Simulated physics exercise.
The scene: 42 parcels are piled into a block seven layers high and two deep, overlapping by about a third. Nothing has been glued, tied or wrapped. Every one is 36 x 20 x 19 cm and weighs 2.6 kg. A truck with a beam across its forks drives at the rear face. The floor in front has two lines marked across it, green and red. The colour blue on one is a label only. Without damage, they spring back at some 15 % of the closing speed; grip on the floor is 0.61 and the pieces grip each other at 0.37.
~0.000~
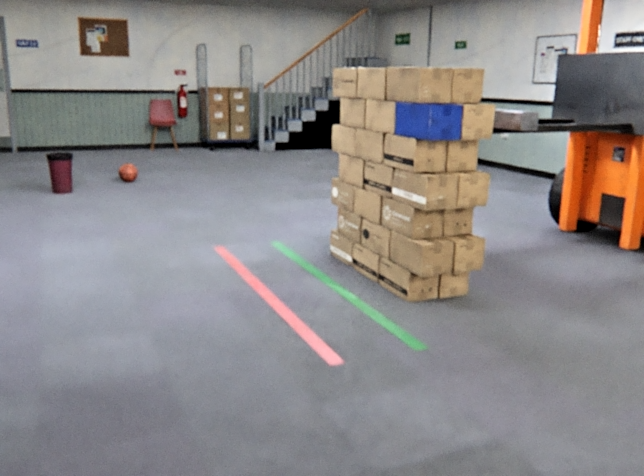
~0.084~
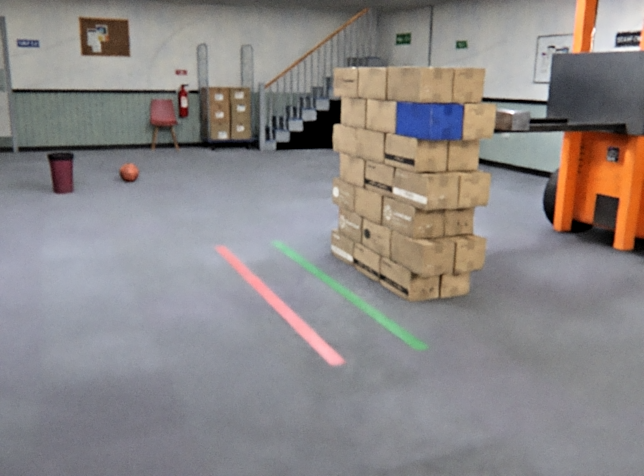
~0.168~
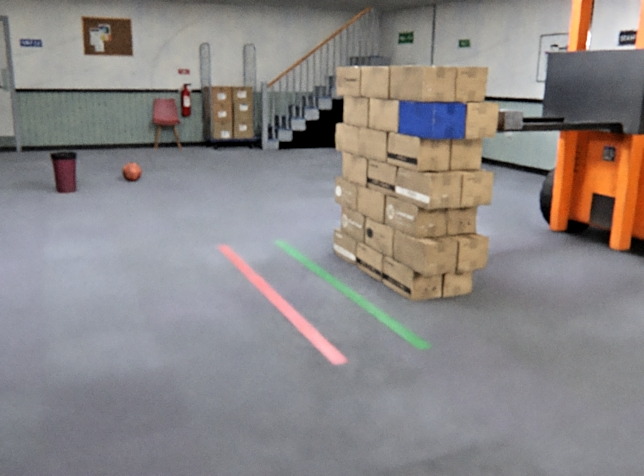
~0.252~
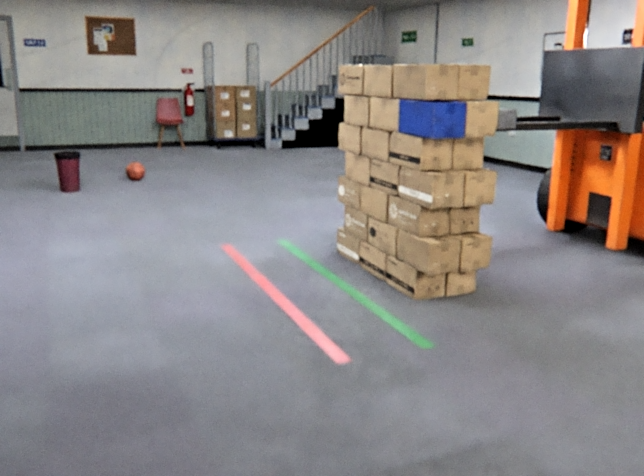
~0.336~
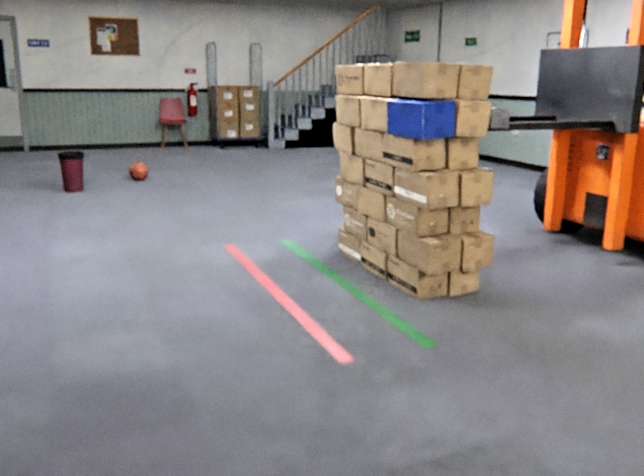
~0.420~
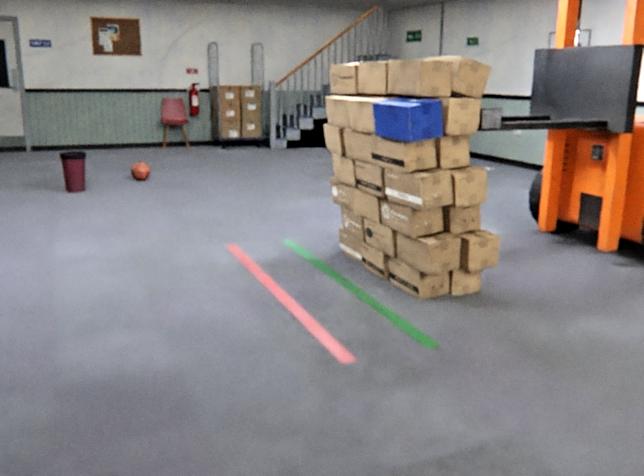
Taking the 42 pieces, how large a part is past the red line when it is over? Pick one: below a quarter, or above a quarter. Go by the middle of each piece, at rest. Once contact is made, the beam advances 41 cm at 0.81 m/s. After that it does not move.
Above a quarter.
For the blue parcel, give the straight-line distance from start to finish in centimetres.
Blue - moved 180 cm.
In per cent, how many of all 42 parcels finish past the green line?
Roughly 65 in a hundred of them.
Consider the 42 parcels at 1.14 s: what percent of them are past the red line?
By that time it is 35 percent.
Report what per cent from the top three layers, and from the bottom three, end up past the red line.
70 % and 0 %.
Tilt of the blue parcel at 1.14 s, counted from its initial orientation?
At that moment, roughly 100 degrees.
After 0.74 s, none of the 42 parcels past the red line, 38 disturbed; blue parcel 32° from how it stood, 13 cm lower.
After 1.14 s, 15 of the 42 parcels past the red line; blue parcel on its side.
In the end (3.0 s), 16 of the 42 parcels past the red line; blue parcel upside down. That is 38 per cent. From the last view, middles, blue parcel near (158, 320).
